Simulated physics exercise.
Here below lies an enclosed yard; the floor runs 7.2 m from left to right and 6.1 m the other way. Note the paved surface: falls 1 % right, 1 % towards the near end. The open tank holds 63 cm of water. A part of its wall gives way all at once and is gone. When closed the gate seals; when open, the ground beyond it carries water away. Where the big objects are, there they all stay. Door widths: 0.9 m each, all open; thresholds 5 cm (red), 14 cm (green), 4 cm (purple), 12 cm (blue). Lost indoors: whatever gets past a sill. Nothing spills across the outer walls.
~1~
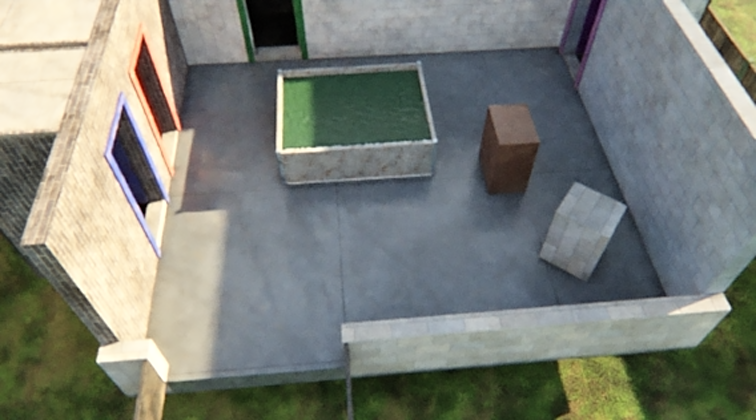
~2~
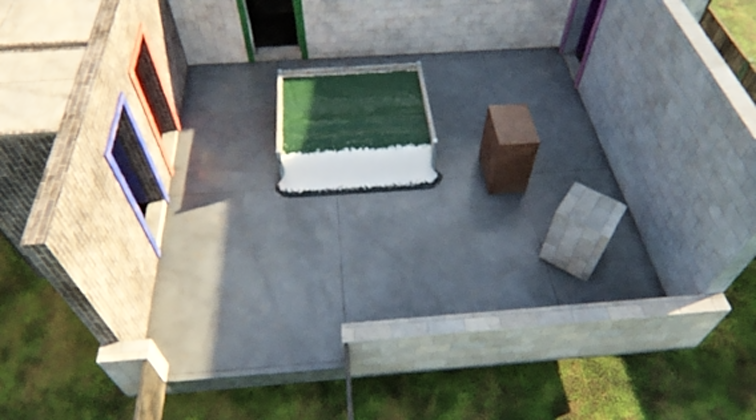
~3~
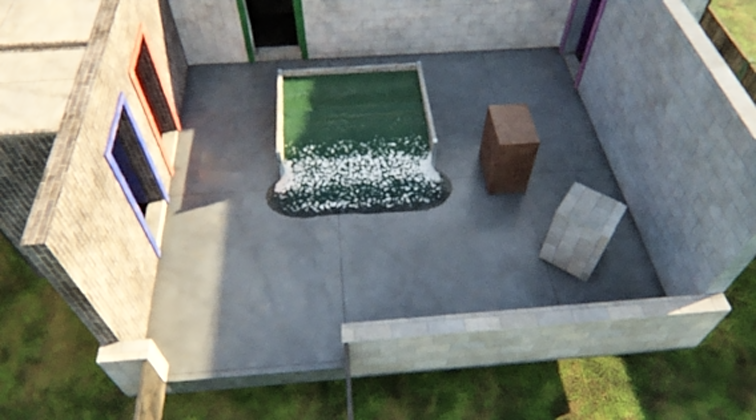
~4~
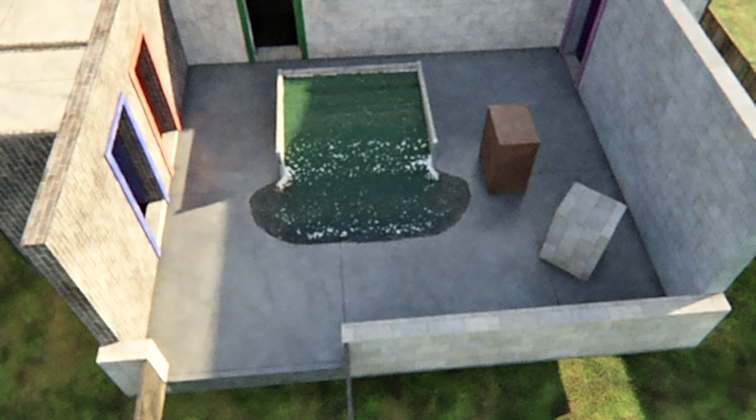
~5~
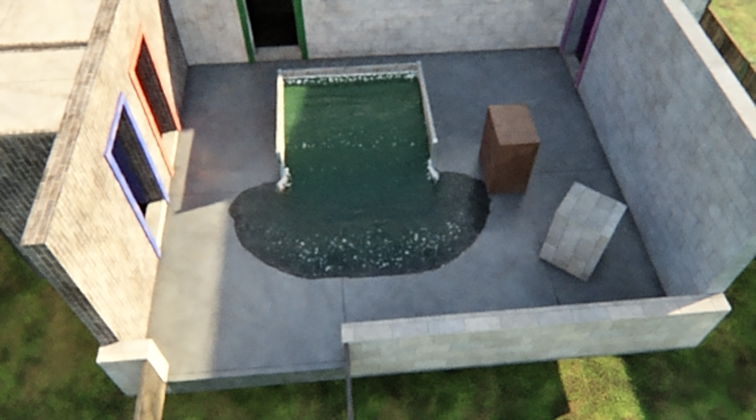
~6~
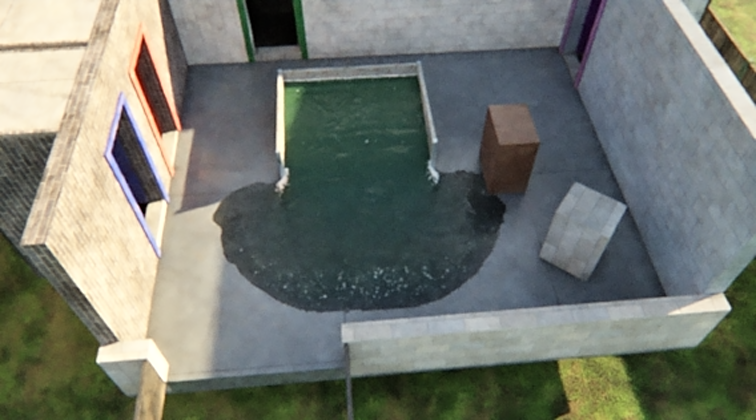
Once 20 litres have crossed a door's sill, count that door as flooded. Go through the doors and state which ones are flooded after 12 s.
One by one: Watch the red door: It will not outstrip the limit; watch the green door: It will not outstrip the limit; watch the purple door: It will outstrip the limit; watch the blue door: It will not outstrip the limit.
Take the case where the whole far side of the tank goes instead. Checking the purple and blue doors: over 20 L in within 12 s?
Outcome at purple: Exceeded; outcome at blue: Not exceeded.
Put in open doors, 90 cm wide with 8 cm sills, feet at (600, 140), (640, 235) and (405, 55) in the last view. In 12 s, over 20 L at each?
Result in order - not enough, more than that, not enough.
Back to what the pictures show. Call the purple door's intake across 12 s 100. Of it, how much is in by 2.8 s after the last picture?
That works out near 0%.
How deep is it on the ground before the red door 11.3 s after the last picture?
About 0.5 cm deep.
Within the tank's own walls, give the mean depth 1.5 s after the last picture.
About 17 cm.
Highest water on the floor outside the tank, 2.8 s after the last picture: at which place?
About (664, 324).
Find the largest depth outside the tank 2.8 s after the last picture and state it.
It tops out at some 39 cm.
Then, 0.7 s after the last picture water covers 35 % of the floor and is deepest (39 cm) near (390, 346); red door not reached, green door not reached, purple door not reached, blue door not reached.
Then, 1.5 s after the last picture water covers 40 % of the floor and is deepest (36 cm) near (390, 346); red door not reached, green door not reached, purple door not reached, blue door 2 cm at the sill, 0 L in.
Then, 2.8 s after the last picture water covers 50 % of the floor and is deepest (39 cm) near (664, 324); red door not reached, green door not reached, purple door not reached, blue door 1 cm at the sill, 0 L in.
Then, 6.3 s after the last picture water covers 75 % of the floor and is deepest (16 cm) near (564, 63); red door not reached, green door not reached, purple door 9 cm at the sill, 9 L in, blue door 2 cm at the sill, 0 L in.
Then, 11.3 s after the last picture water covers 85 % of the floor and is deepest (9 cm) near (580, 101); red door not reached, green door 3 cm at the sill, 0 L in, purple door 8 cm at the sill, 86 L in, blue door 0 cm at the sill, 0 L in.
